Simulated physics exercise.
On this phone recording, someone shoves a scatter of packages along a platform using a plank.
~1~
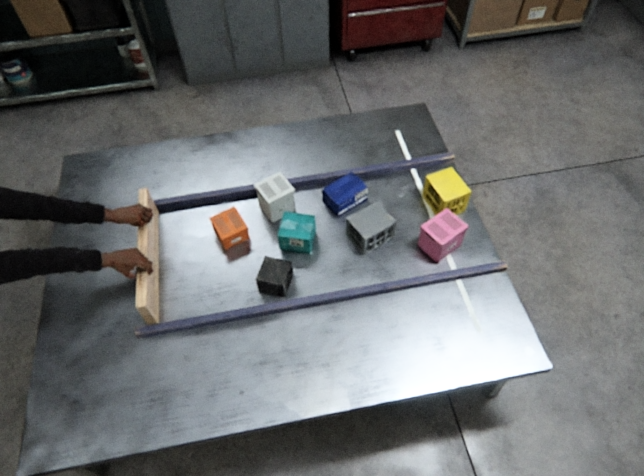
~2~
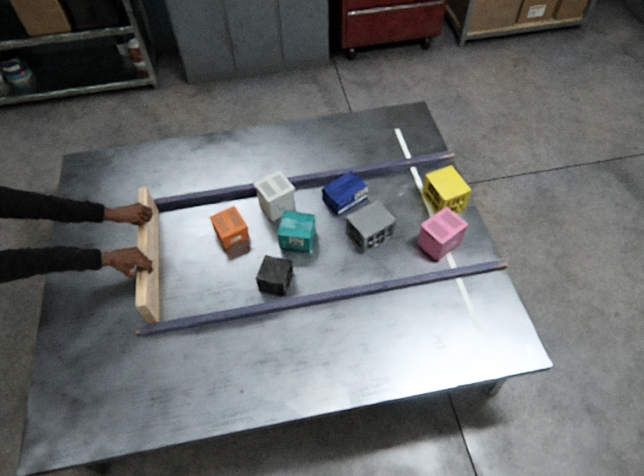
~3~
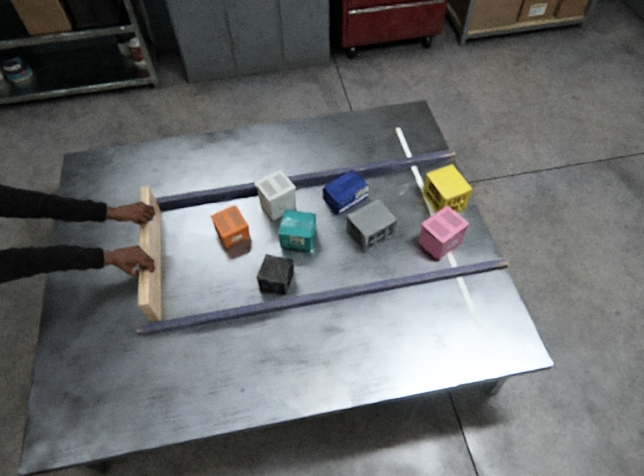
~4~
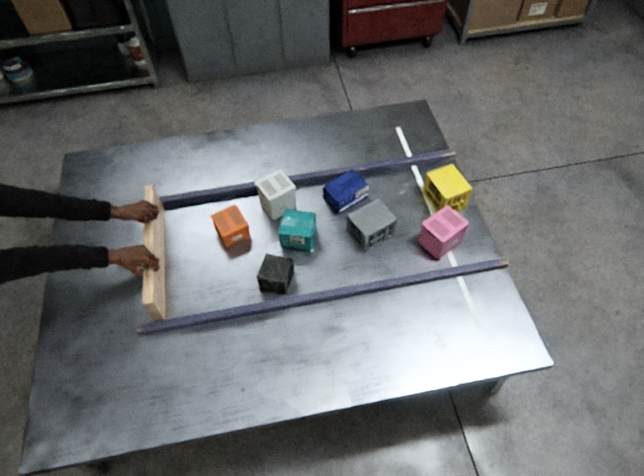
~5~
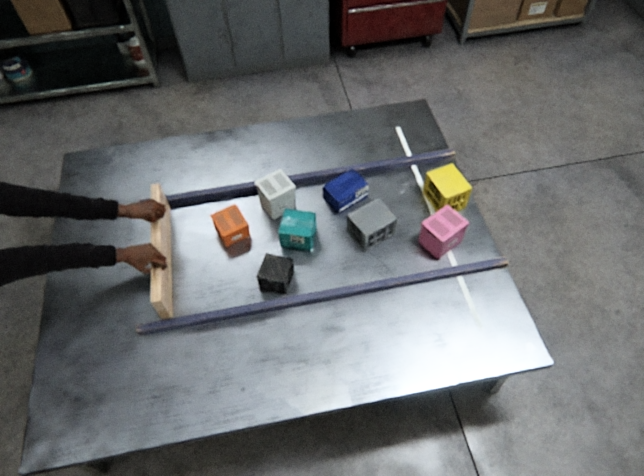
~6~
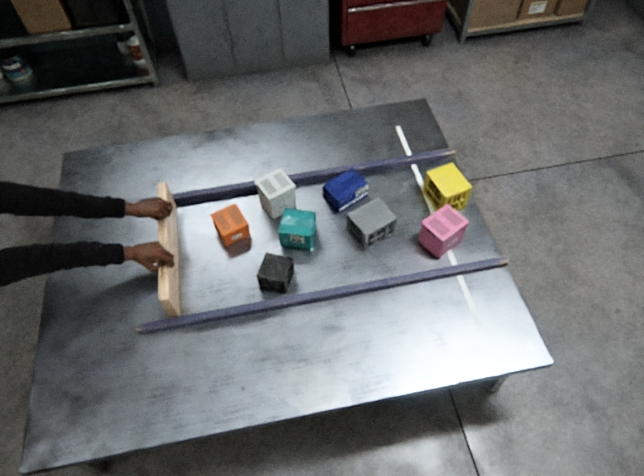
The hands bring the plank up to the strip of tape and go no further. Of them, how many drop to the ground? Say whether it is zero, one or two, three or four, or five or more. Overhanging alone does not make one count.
It is three or four.
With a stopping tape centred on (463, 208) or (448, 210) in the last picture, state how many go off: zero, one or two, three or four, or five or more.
More than four; five or over.
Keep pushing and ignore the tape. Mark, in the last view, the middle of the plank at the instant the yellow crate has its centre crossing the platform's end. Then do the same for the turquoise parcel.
Around (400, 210), then around (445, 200).
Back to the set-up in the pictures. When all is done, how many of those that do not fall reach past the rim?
That'd be 1.
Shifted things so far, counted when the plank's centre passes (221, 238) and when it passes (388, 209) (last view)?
At the first point the count is 1, at the second it's 8.
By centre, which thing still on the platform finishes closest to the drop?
The turquoise parcel, that one.
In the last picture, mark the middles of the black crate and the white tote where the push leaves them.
In the last picture they sit at about (461, 236) and about (433, 162).
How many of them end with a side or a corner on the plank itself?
The number is 3.
A little later, none off yet; yellow crate at rest near (446, 190); pink tote at rest near (442, 232); grey crate at rest near (371, 224).
Next, none off yet; yellow crate at rest near (446, 190); pink tote shifted a little near (453, 238); grey crate shifted about its own width near (424, 226).
When it is over, the number that fall off is three or four; down, blue parcel, grey crate, pink tote and yellow crate.
